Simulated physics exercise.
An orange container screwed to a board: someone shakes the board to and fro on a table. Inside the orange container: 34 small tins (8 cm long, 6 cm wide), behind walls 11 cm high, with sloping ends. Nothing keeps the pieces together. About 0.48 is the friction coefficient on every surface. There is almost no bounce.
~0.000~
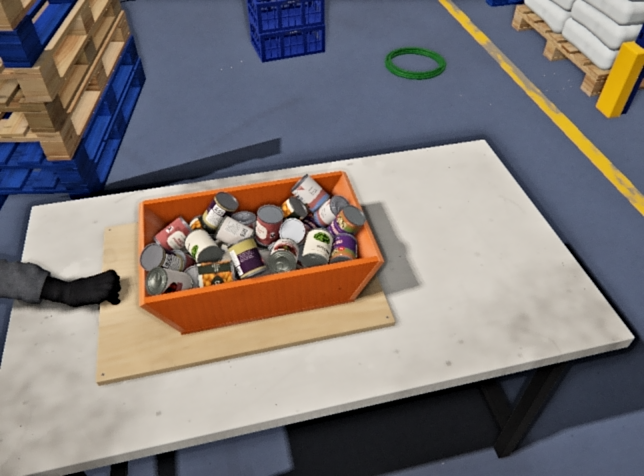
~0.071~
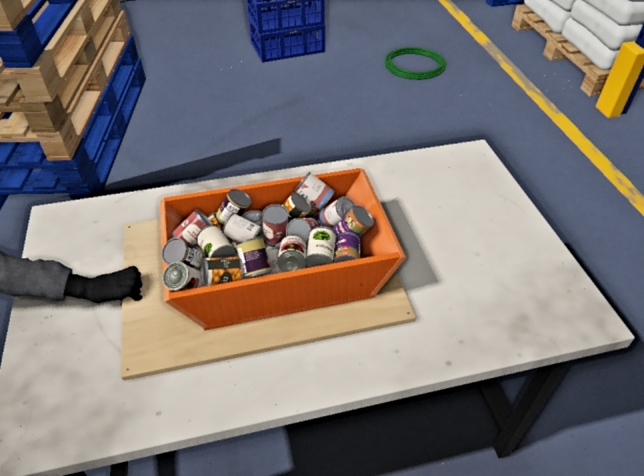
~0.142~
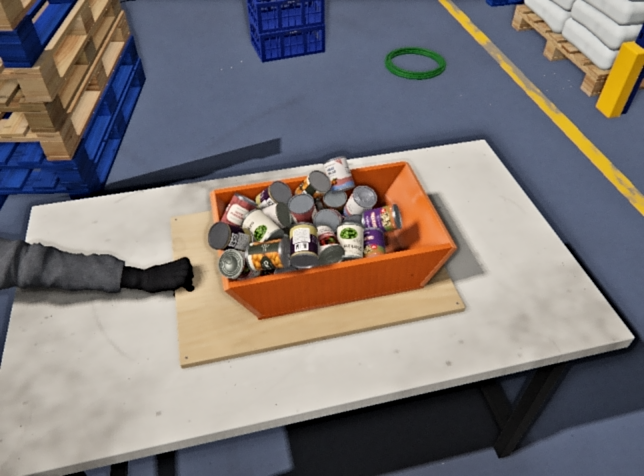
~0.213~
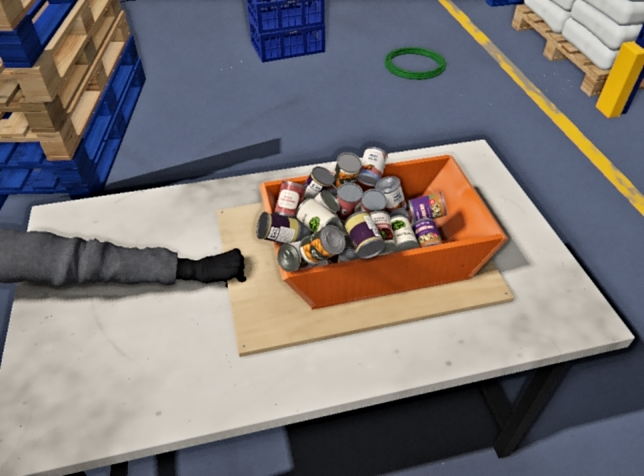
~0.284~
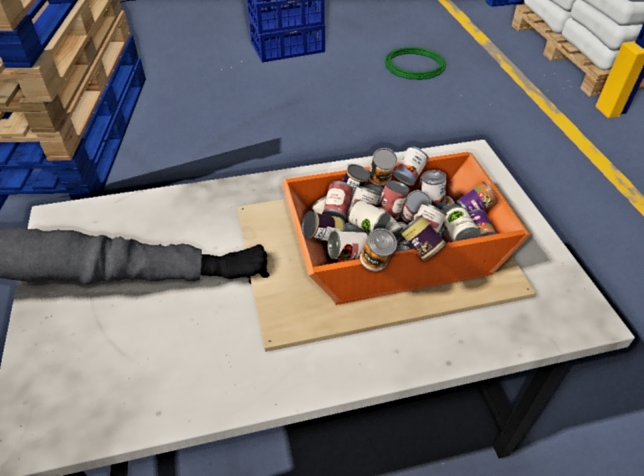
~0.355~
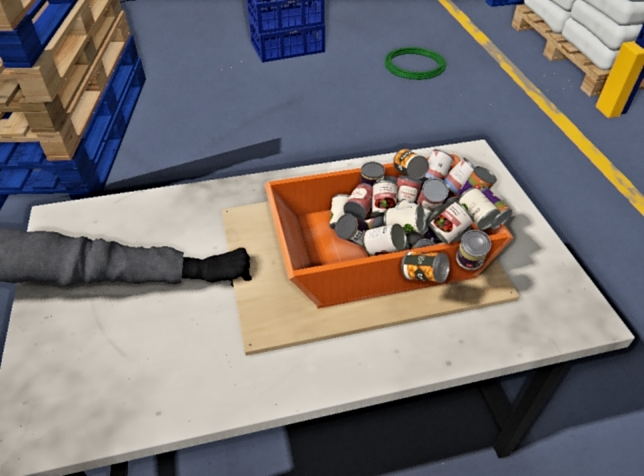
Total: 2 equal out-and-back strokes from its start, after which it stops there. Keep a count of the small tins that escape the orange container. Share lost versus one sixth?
Over.
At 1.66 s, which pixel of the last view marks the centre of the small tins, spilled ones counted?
In the last picture they centre on about (267, 254).
After 0.56 s, 12 of 34 out of the orange container.
After 0.83 s, 13 of 34 out of the orange container.
After 1.19 s, 17 of 34 out of the orange container.
When it is over (at 1.66 s), 17 of 34 out of the orange container. Asked share, 17 of 34, 50 per cent.
